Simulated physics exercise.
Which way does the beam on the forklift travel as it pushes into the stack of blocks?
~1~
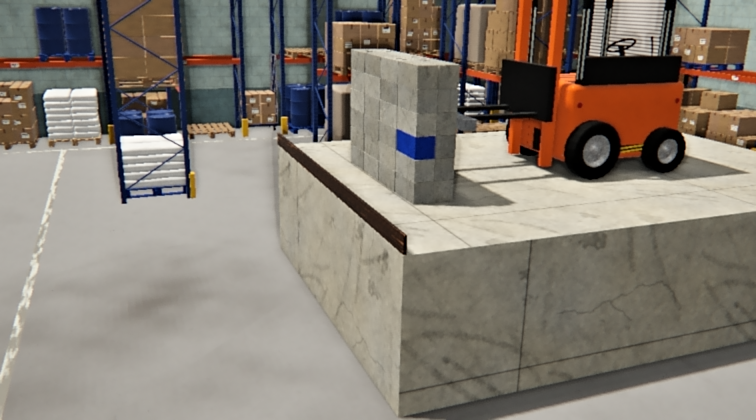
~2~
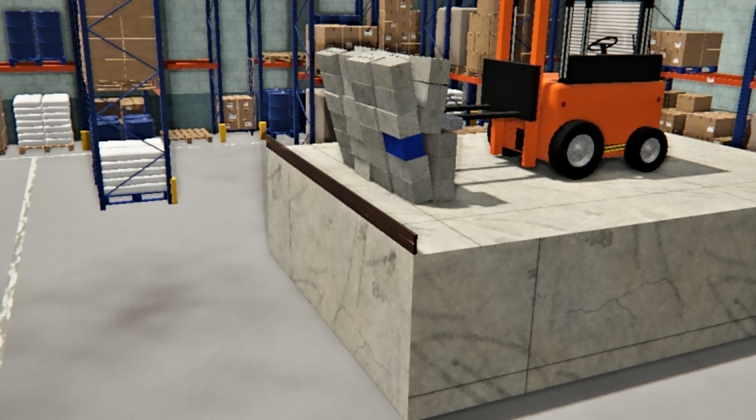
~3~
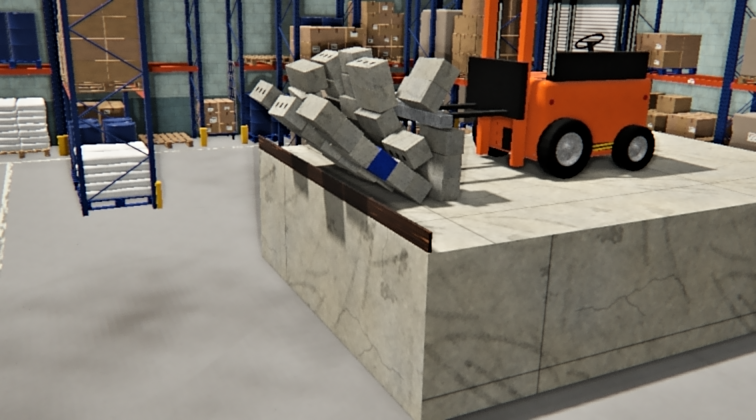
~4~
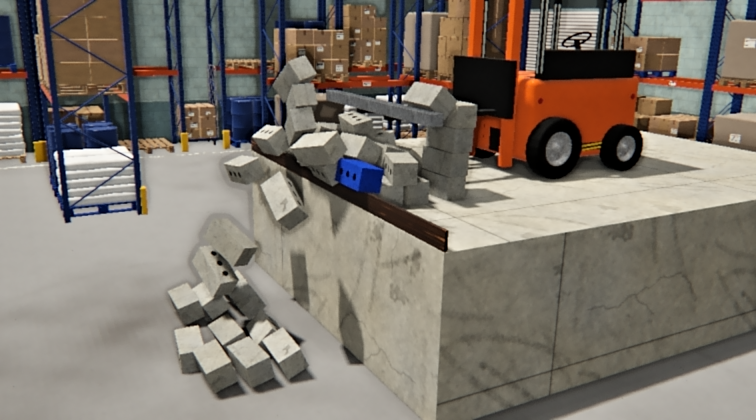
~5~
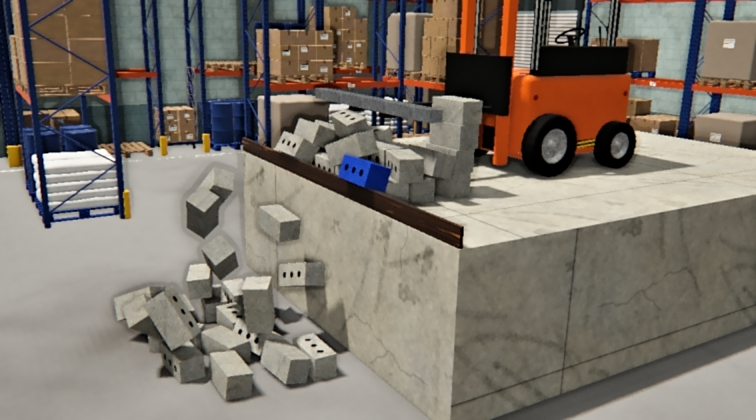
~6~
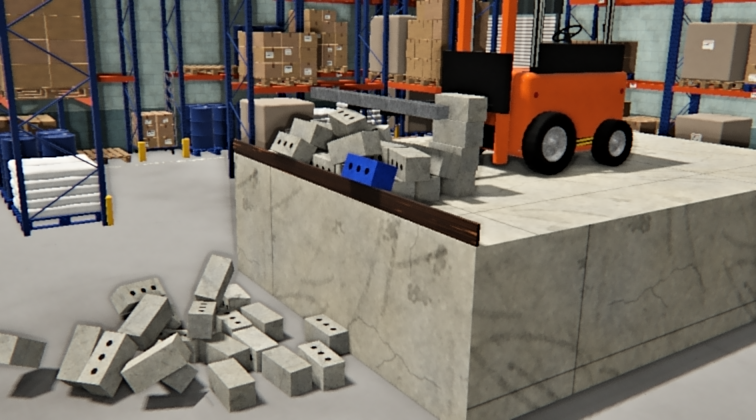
The beam moves to the left, pushing into the stack before coming to rest above the fallen blocks on the dock.
Orange forklift pushing a grey block stack with a beam, toppling many blocks off the dock while the blue one stays on top.
